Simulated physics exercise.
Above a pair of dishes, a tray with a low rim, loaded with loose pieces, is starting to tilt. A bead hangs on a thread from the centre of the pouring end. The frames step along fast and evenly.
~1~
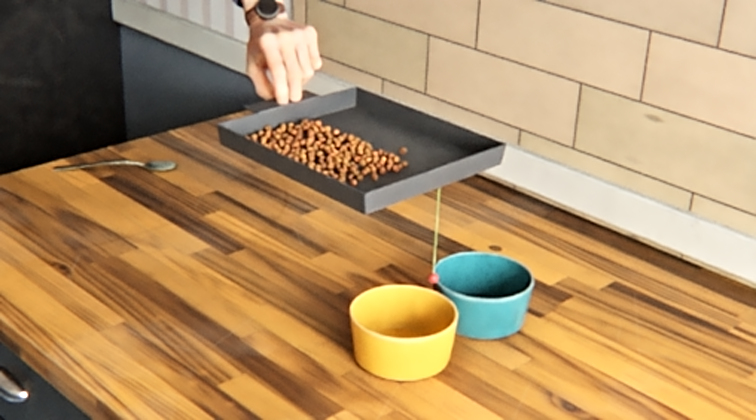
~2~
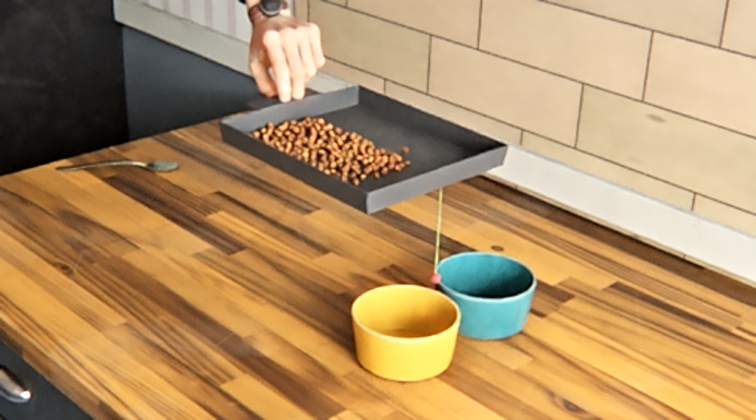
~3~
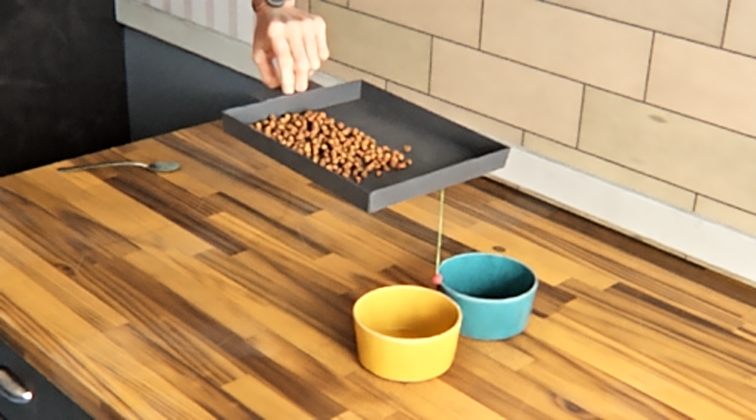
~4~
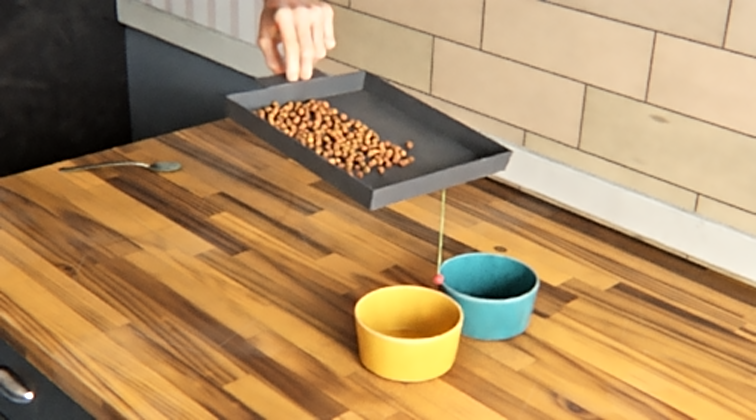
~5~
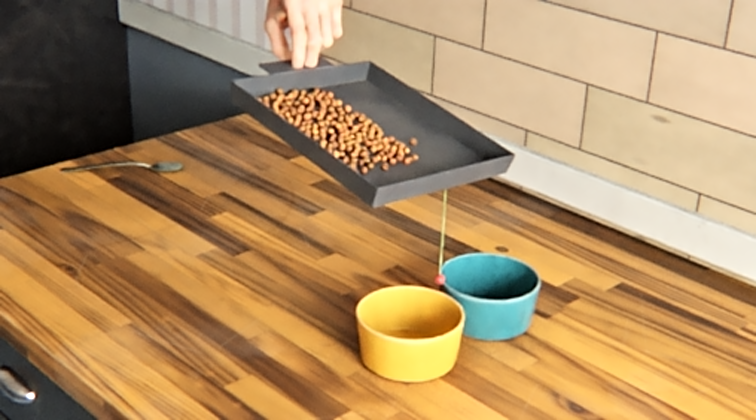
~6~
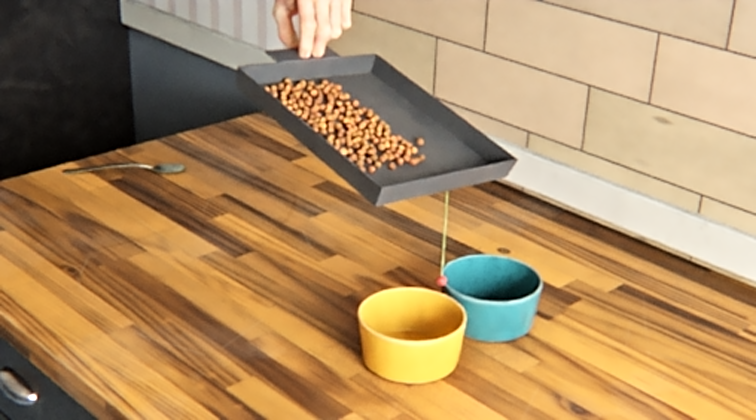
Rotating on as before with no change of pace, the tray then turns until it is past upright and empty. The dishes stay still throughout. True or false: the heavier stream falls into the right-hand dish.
True.
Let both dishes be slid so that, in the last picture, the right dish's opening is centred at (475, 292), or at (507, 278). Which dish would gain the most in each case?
For the first place, the dish on the right side; for the second, the dish on the right side.
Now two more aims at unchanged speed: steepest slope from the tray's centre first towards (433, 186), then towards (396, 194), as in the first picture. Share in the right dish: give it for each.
Case one 10 %; case two 0 %.
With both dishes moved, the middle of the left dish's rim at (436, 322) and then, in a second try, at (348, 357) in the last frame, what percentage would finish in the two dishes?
Trial 1 near 90 %, trial 2 near 0 %.
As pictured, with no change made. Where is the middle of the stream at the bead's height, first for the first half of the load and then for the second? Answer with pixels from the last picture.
The first part passes (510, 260); everything after passes (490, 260).
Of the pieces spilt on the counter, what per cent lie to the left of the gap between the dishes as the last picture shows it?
0 %, roughly.
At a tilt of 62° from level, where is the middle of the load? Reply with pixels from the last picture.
Near (477, 175).
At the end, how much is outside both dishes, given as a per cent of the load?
I'd put it close to 10 per cent.
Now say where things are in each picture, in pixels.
In the first picture, corners of the pouring end (365, 192) and (503, 144), level; middle of the load (319, 155), cereal balls; left dish (441, 351); right dish (520, 311); bead on its thread (433, 278).
In the second picture, corners of the pouring end (368, 192) and (505, 144), level; middle of the load (321, 153).
In the third picture, corners of the pouring end (371, 190) and (507, 147), tipped barely, lowest at the right corner; middle of the load (323, 148).
In the fourth picture, corners of the pouring end (374, 188) and (510, 150), tipped a little, lowest at the right corner; middle of the load (326, 140).
In the fifth picture, corners of the pouring end (378, 186) and (512, 154), tipped a little, lowest at the right corner; middle of the load (331, 132).
In the sixth picture, corners of the pouring end (382, 185) and (514, 158), tipped clearly, lowest at the right corner; middle of the load (338, 126), roughly a third on the move; left dish (449, 354); right dish (528, 314).
Just after the last frame, tray tipped steeply; almost all on the tray; just a few in the right dish; about a tenth outside both; just a few in the air.
A moment on, tray tipped past a quarter turn; roughly two thirds on the tray; about a tenth in the right dish; about a tenth outside both; about a tenth in the air.
Further on, tray tipped past a quarter turn; almost all in the right dish; about a tenth outside both.
When it is over, tray tipped past a quarter turn; not one in the left dish; almost all in the right dish; about a tenth outside both.
